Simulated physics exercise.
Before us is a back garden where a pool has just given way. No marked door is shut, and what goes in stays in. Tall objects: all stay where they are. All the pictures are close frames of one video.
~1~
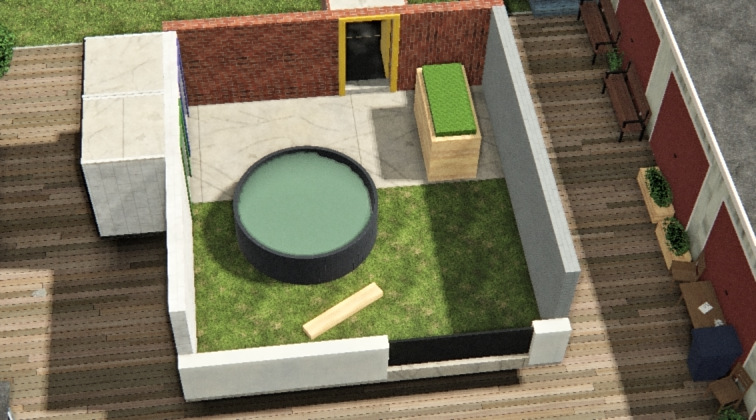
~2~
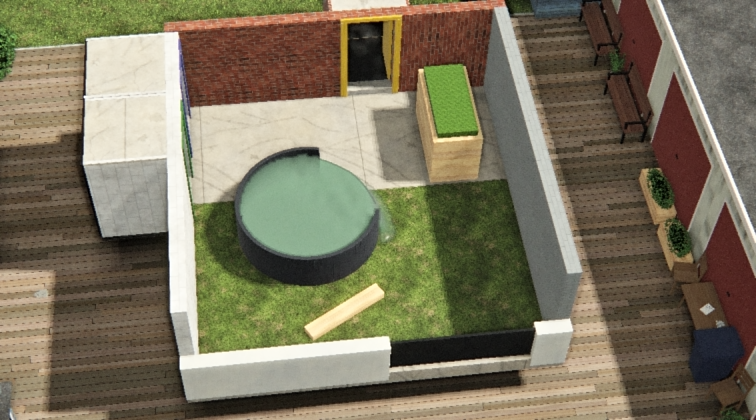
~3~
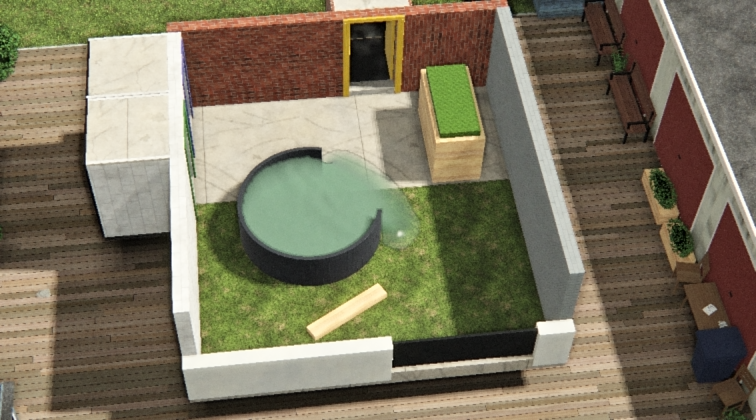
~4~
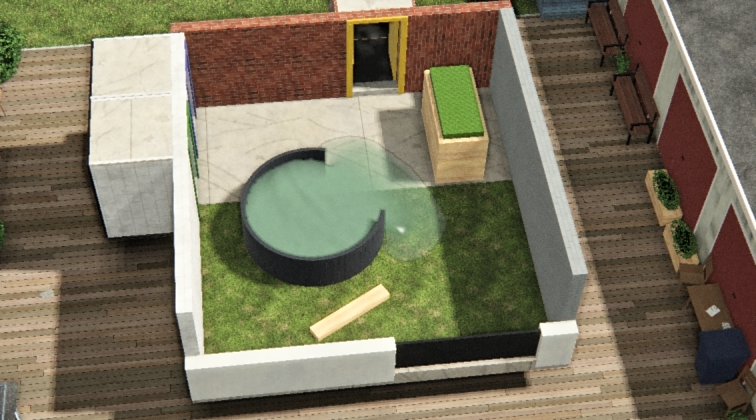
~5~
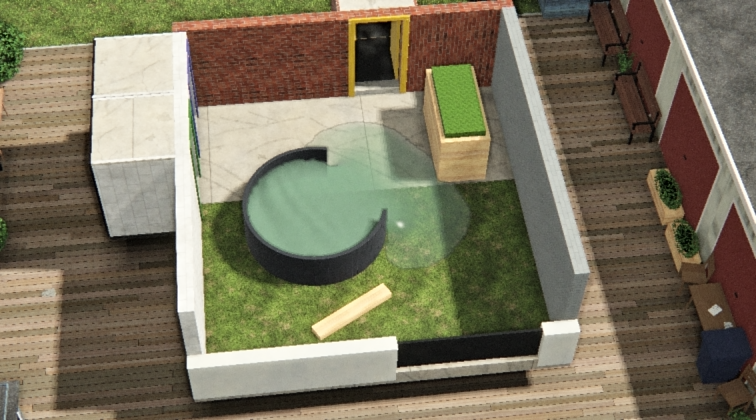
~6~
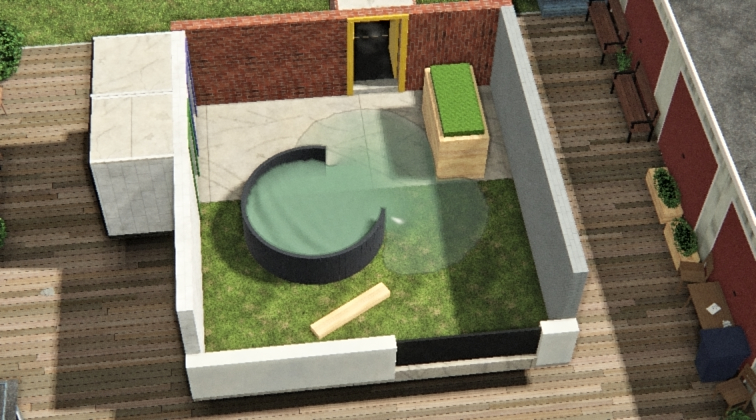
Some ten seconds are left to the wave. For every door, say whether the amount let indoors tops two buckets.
Outcome: The green door is swamped. The blue door is swamped. The yellow door is swamped.
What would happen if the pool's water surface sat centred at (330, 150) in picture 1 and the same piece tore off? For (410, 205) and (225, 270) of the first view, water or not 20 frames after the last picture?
Taking both places in turn, they end up inundated and unaffected.
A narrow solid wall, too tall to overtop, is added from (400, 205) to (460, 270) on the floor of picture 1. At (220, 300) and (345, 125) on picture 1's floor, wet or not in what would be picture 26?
Unwetted; inundated.
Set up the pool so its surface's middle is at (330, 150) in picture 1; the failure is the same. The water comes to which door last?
The one in green is the last one.
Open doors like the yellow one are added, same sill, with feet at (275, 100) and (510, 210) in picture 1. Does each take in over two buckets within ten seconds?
The first door ends up below and the second ends up above.
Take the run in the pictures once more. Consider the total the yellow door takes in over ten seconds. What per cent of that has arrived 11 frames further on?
Close to 30 out of every hundred.
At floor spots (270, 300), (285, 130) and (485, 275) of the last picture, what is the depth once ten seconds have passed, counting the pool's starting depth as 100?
I'd say around 14 per cent, then 12 per cent, then 14 per cent.
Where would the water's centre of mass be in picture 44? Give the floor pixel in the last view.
Near pixel (388, 208).
A moment on, water covers 35 % of the floor; the green door not reached, the blue door not reached, the yellow door under two buckets in.
Next, water covers 45 % of the floor; the green door not reached, the blue door not reached, the yellow door far over two buckets in.
Then, water covers 65 % of the floor; the green door not reached, the blue door wet at the sill, nothing in, the yellow door far over two buckets in.
Later, water covers 85 % of the floor; the green door under two buckets in, the blue door over two buckets in, the yellow door far over two buckets in.
In the end, water covers 95 % of the floor; the green door over two buckets in, the blue door over two buckets in, the yellow door far over two buckets in.
